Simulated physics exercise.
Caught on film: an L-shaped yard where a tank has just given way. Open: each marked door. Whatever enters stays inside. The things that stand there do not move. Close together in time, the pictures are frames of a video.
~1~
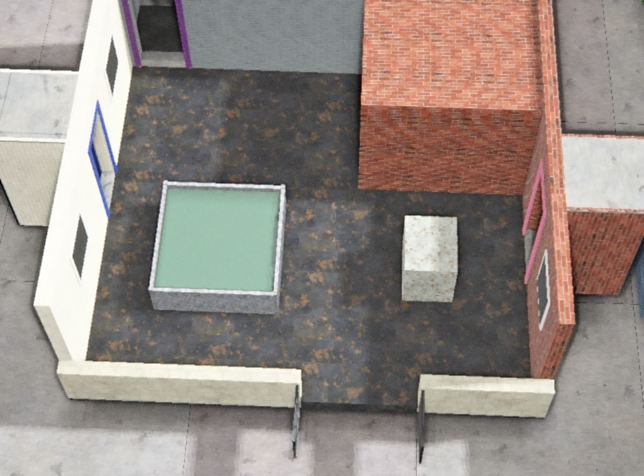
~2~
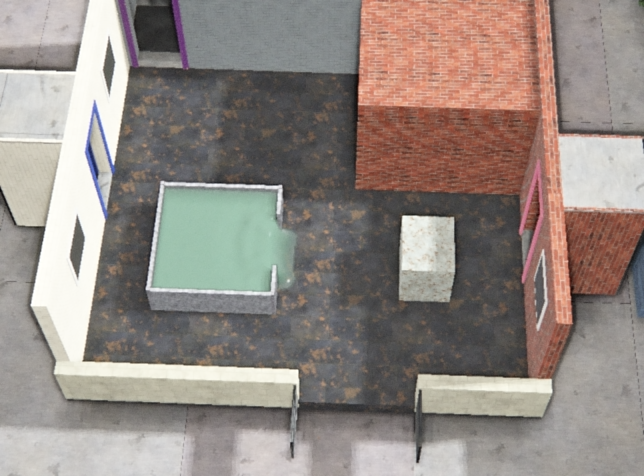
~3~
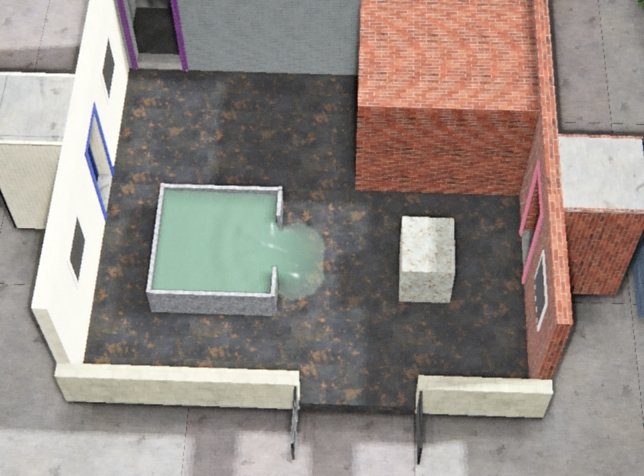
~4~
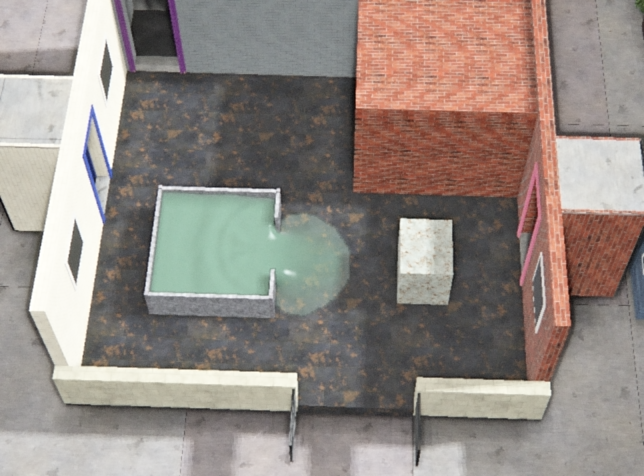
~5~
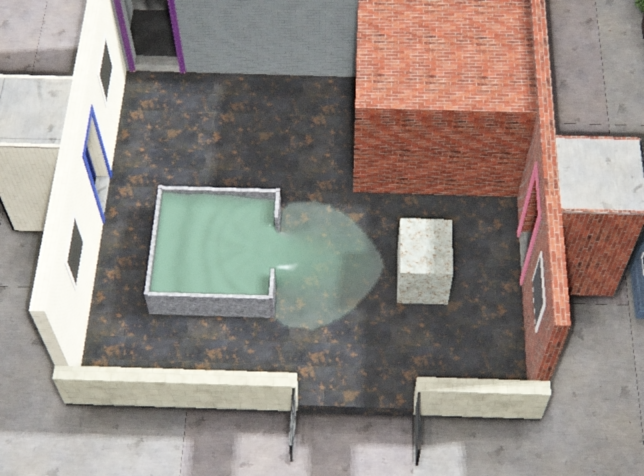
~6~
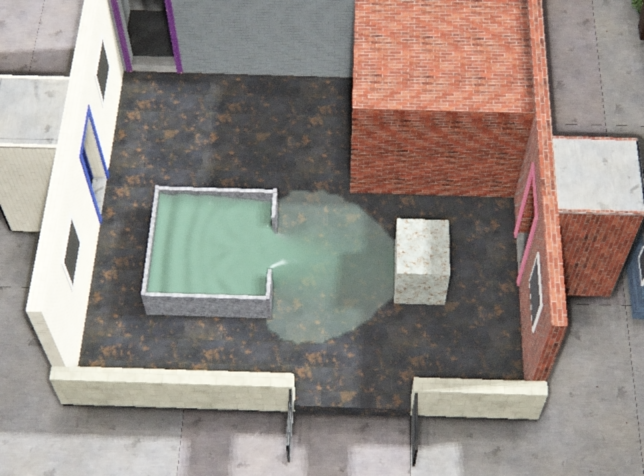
The video shows a walled L-shaped yard where a square tank of green water opens on its right side, and water pours through the gap, fanning out across the dark floor to the edge of a pale block.
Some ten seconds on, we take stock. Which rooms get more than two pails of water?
In the end the blue door receives no more than two buckets; the purple door receives no more than two buckets; the pink door receives no more than two buckets.
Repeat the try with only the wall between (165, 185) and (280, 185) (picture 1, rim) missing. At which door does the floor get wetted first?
Call it the purple-painted one.
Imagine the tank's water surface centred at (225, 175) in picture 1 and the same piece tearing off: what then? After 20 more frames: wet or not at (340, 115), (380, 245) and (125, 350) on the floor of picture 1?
So, in the order given, I'd say soaked through, soaked through, unaffected.
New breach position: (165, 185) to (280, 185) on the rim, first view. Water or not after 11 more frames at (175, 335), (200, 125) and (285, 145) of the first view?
So that's left bare for the first, waterlogged for the second and waterlogged for the third.
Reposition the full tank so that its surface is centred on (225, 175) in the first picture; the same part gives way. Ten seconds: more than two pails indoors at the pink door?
Result for the pink door door - it goes past the limit.
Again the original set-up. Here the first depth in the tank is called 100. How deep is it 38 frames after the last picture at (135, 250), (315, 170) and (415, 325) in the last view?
Readings in order: Around 0, 2 and 18 %.
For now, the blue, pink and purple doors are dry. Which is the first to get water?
First comes the door marked pink.
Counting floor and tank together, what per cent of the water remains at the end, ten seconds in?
68 in a hundred.
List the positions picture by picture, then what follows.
The tank at (219, 239) is whole and still, in the first frame.
The front is at (288, 232), out from the gap at (276, 254), in the second frame.
The front is at (314, 234), out from the gap at (276, 256), in the third frame.
Water pours out at (274, 258) and has run to (343, 280), in the fourth frame.
The front is at (376, 275), out from the gap at (274, 257), in the fifth frame.
The front is at (393, 245), out from the gap at (271, 257), in the sixth frame.
A moment on, water covers 20 % of the floor; the blue door not reached, the purple door not reached, the pink door not reached.
Next, water covers 30 % of the floor; the blue door not reached, the purple door not reached, the pink door not reached.
Then, water covers 40 % of the floor; the blue door not reached, the purple door not reached, the pink door wet at the sill, nothing in.
Later, water covers 45 % of the floor; the blue door not reached, the purple door not reached, the pink door wet at the sill, nothing in.
In the end, water covers 60 % of the floor; the blue door not reached, the purple door not reached, the pink door wet at the sill, nothing in.
